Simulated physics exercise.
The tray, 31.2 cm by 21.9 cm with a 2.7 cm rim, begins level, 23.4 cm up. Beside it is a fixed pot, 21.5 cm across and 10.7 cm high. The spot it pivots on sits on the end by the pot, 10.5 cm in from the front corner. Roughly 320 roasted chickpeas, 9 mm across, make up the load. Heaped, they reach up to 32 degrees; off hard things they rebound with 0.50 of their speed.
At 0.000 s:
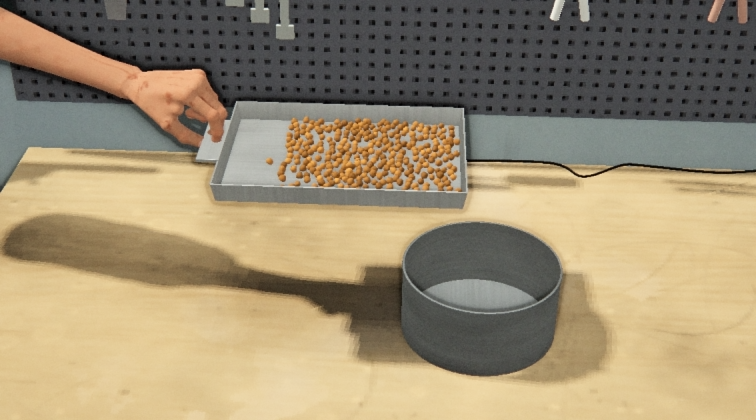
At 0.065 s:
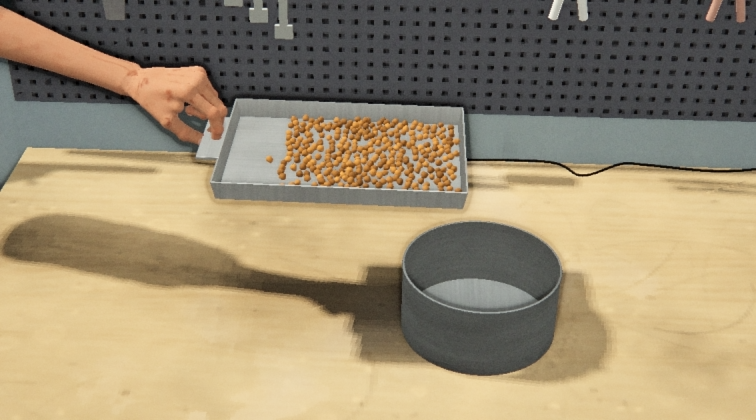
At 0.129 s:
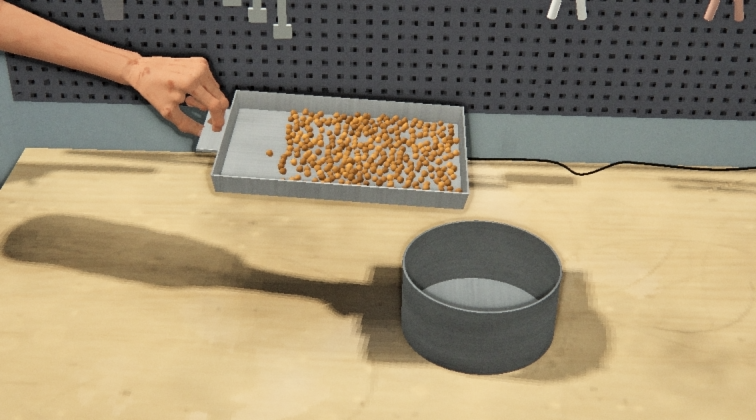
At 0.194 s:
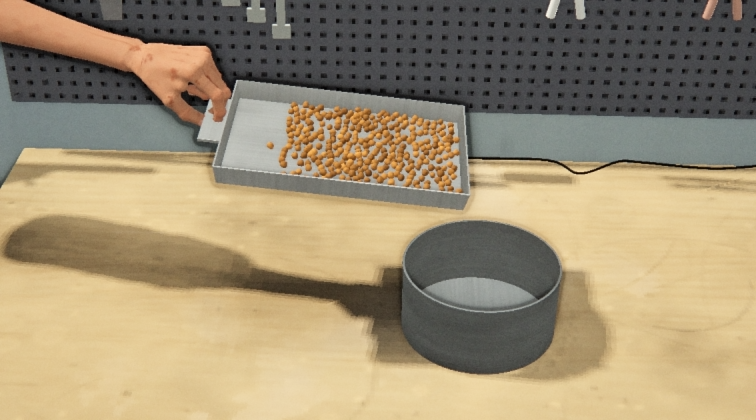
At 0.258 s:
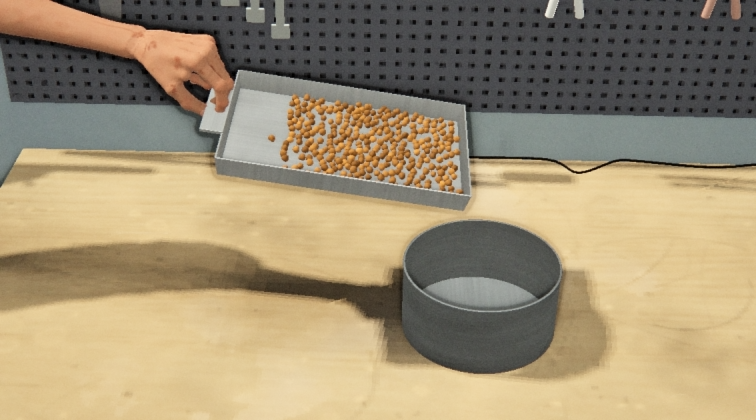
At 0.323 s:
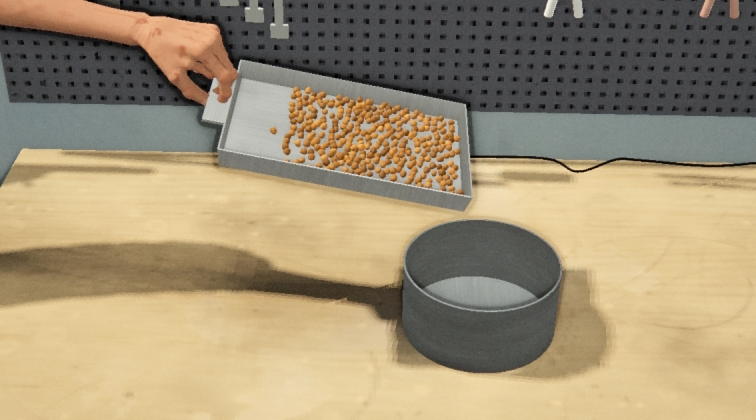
A shallow gray tray of small round orange-brown pieces starts level on a wooden table, then slants gradually as a hand raises its left end, the right end staying low near a round dark pot while the pieces keep their places.
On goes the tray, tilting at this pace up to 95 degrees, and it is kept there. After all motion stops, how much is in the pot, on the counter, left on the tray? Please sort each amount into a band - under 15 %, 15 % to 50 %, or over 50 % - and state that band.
Pot: Over 50 %; counter: Under 15 %; tray: Under 15 %.
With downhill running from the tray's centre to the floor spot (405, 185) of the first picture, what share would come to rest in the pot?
Roughly 100 % of the pieces.
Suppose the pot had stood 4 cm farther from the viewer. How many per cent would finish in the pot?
80 per cent.
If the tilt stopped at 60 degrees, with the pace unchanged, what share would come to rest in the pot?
In that case some 0 per cent.
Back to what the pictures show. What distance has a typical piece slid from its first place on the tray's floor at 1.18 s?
I'd say close to 6 centimetres.
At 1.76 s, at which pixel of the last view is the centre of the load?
Roughly (454, 131).
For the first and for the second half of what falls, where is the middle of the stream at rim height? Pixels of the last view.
Early half: About (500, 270); late half: (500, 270).
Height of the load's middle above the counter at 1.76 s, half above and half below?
Roughly 30 cm above the counter.
After 1.18 s, tilt 50 degrees; the tray holds 100 %, the pot 0 %.
After 1.76 s, tilt 76 degrees; the tray holds 100 %, the pot 0 %.
After 2.38 s, tilt 95 degrees; the tray holds 30 %, the pot 40 %.
At rest (3.3 s), pot 90 %, counter 10 %, tray 5 %.
